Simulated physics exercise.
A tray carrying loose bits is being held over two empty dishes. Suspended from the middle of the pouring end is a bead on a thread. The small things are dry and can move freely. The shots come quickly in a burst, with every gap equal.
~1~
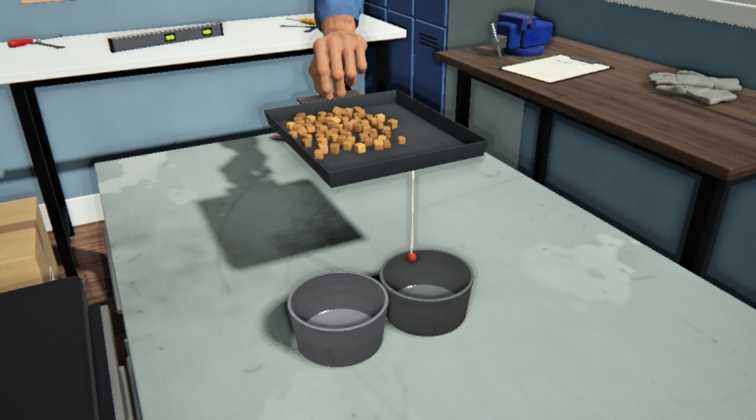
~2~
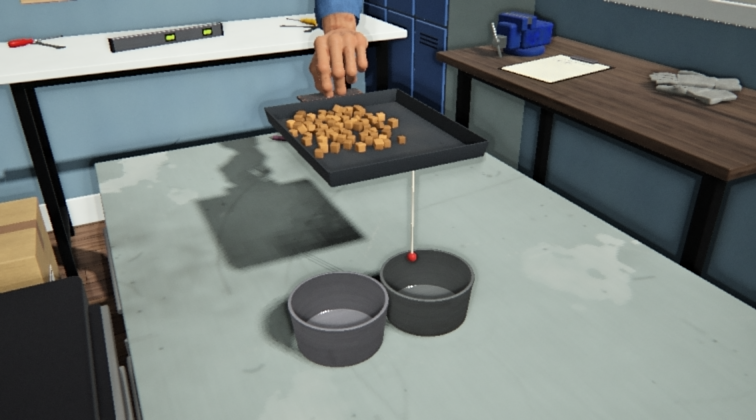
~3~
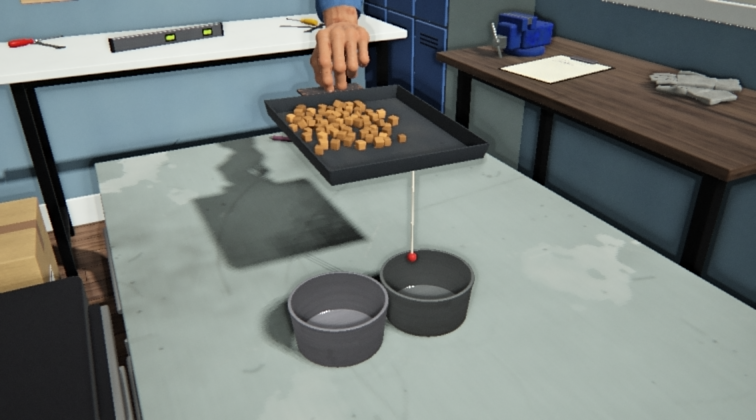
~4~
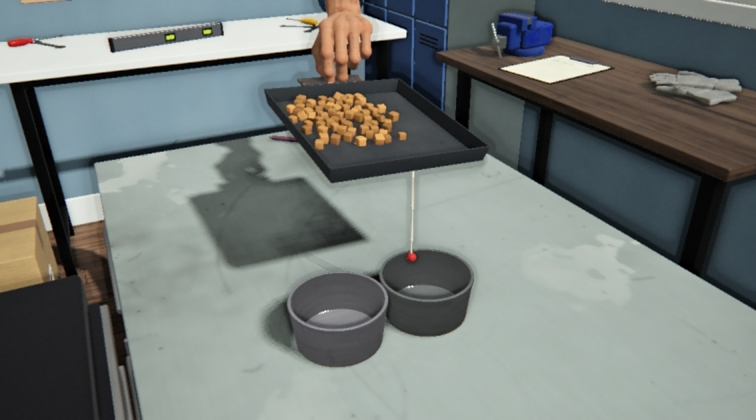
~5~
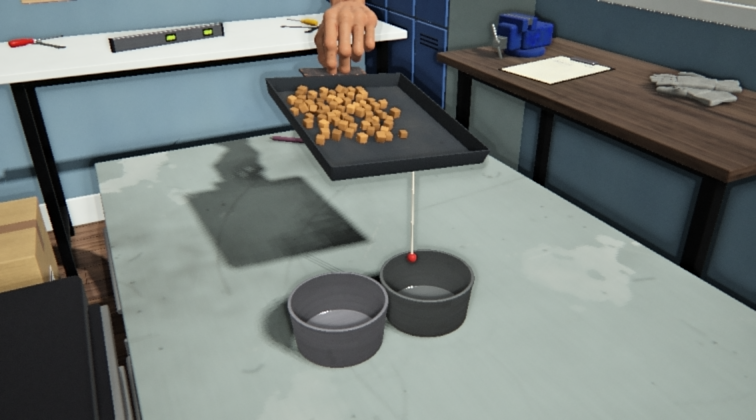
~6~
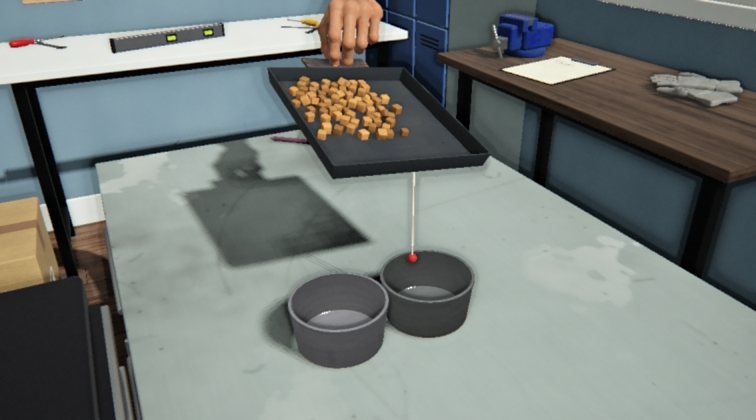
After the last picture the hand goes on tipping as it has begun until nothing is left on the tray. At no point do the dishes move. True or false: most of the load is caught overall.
False - less than half is caught.
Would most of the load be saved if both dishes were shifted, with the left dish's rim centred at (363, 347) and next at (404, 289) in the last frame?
Shy of half, then past half.
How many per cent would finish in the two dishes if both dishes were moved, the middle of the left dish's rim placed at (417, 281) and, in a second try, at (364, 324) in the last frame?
The first try gives 90 per cent, the second 20 per cent.
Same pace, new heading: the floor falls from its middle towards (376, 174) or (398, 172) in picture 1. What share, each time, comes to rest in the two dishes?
The first gives 70 %, the second 50 %.
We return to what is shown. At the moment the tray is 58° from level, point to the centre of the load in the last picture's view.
I'd put it at about (445, 147).
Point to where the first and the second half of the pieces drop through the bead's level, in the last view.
For the early half I get (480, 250), and for the late half (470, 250).
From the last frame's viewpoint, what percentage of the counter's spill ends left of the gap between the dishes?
Near 0 in a hundred.
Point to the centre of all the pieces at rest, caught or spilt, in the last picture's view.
Close to (480, 291) in the last view.
Shortly afterwards, tray tipped steeply; all but a few on the tray; only a few in the right dish; only a few outside both; only a few in the air.
Next, tray tipped right over; all but a few on the tray; only a few in the right dish; a little outside both.
Some moments later, tray tipped past a quarter turn; near a quarter in the right dish; the bulk outside both.
In the end, tray tipped past a quarter turn; none at all in the left dish; near a quarter in the right dish; the bulk outside both.
